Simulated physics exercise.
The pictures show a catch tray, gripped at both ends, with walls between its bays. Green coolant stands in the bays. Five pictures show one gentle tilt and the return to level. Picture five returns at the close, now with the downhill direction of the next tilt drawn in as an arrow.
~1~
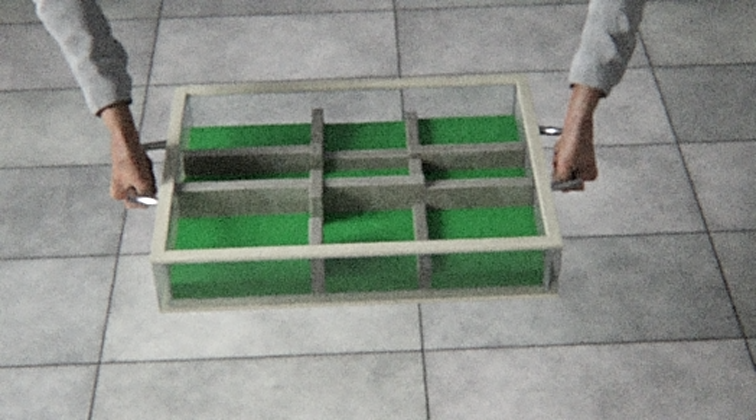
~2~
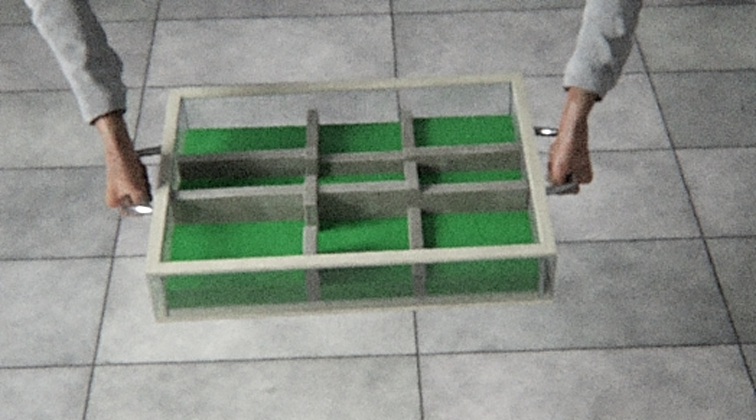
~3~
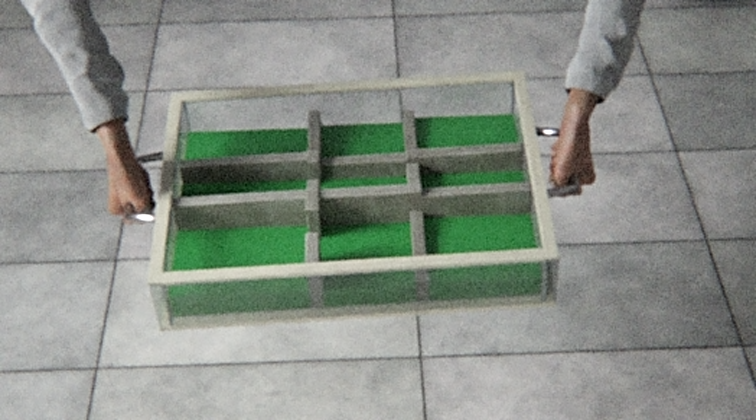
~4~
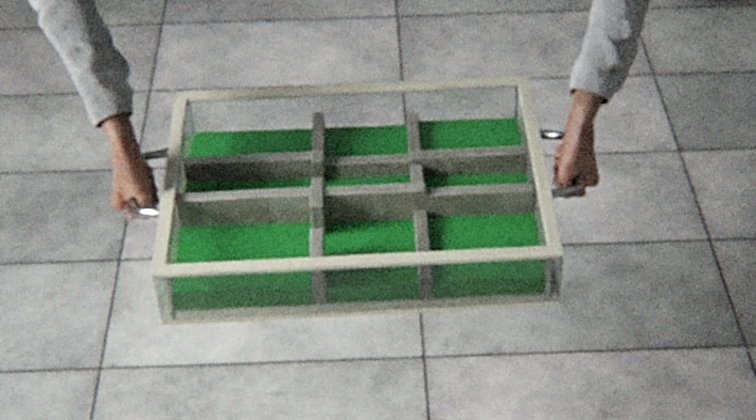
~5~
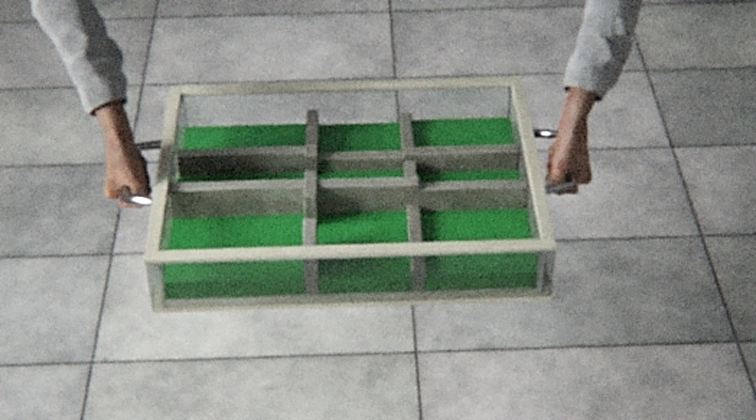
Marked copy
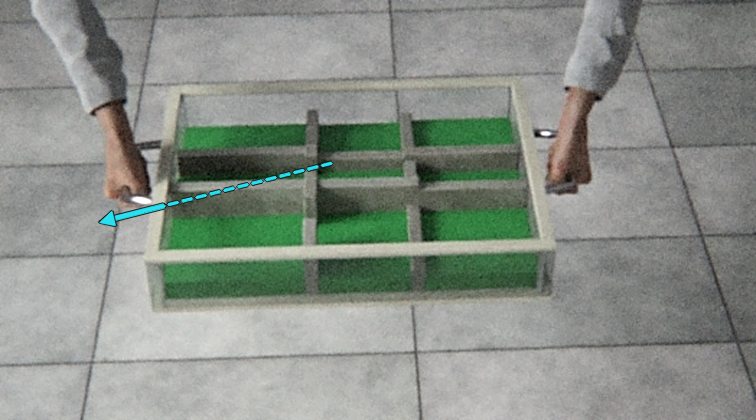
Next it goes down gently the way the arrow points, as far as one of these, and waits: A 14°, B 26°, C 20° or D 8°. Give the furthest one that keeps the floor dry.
Go for A.
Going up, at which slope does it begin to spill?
Here it is slope C.
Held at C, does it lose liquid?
Yes, it does.
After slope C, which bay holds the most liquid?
The front left bay.
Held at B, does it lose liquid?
Yes, that goes wrong.
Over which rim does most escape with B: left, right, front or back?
Over the left one.
The arrow ends at (104, 220).
Choosing A, nothing spills; the front left bay holds the most.
Choosing B, about 30 % goes over the rim.
Choosing C, about 7 % goes over the rim.
Choosing D, nothing spills; the front left bay holds the most.
